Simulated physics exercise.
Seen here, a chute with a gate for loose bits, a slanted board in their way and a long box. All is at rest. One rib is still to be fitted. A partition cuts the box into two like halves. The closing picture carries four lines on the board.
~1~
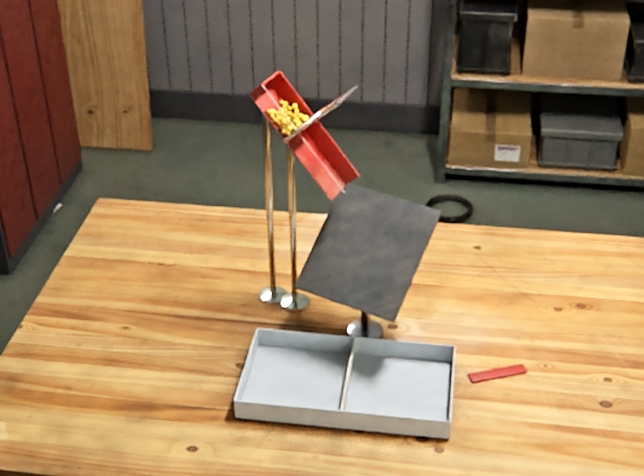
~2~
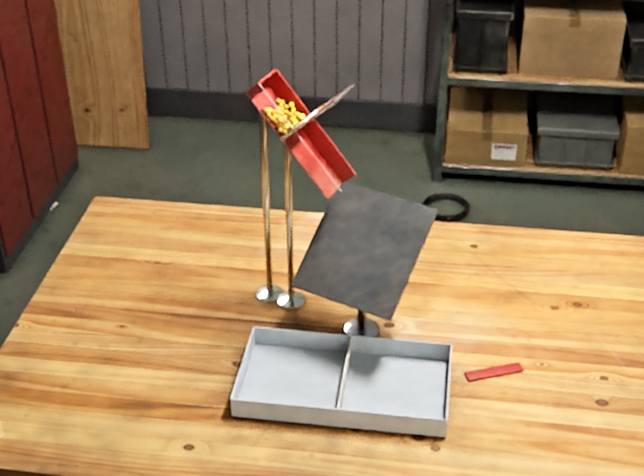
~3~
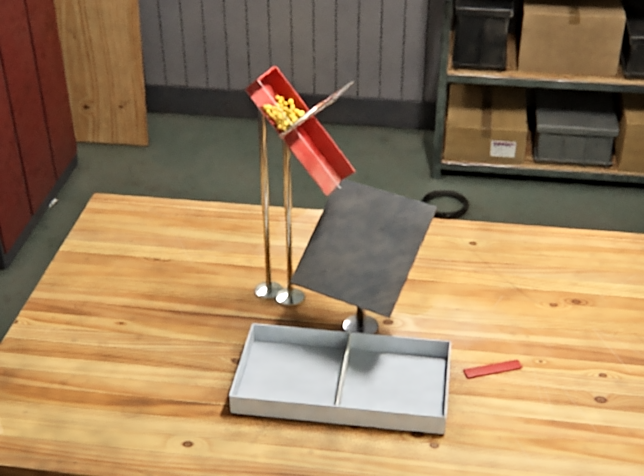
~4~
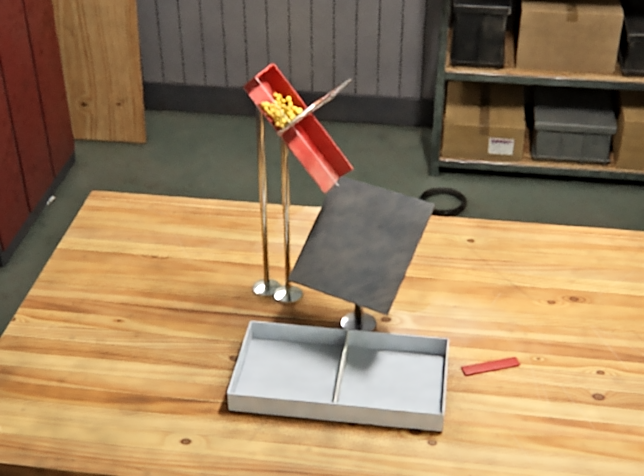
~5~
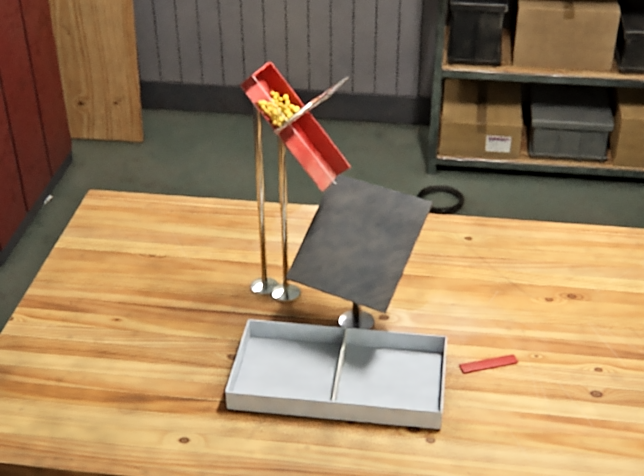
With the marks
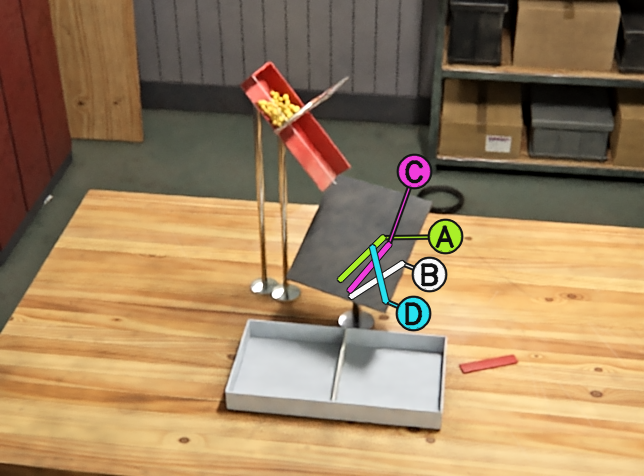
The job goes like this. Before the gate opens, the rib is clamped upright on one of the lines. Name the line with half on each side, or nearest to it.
D.
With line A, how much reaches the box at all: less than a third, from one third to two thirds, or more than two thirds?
Line A gives more than two thirds.
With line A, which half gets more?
The left half.
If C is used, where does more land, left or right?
Left.
On the marked copy, line A from (383, 237) to (340, 279); line B from (402, 263) to (351, 296); line C from (388, 244) to (350, 290); line D from (372, 247) to (385, 301).
For line A, of what is caught, nearly all in the left half, a stray few in the right.
For line B, of what is caught, nearly all in the left half, a stray few in the right.
For line C, of what is caught, nearly all in the left half, a stray few in the right.
For line D, of what is caught, about two thirds in the left half, about a third in the right.
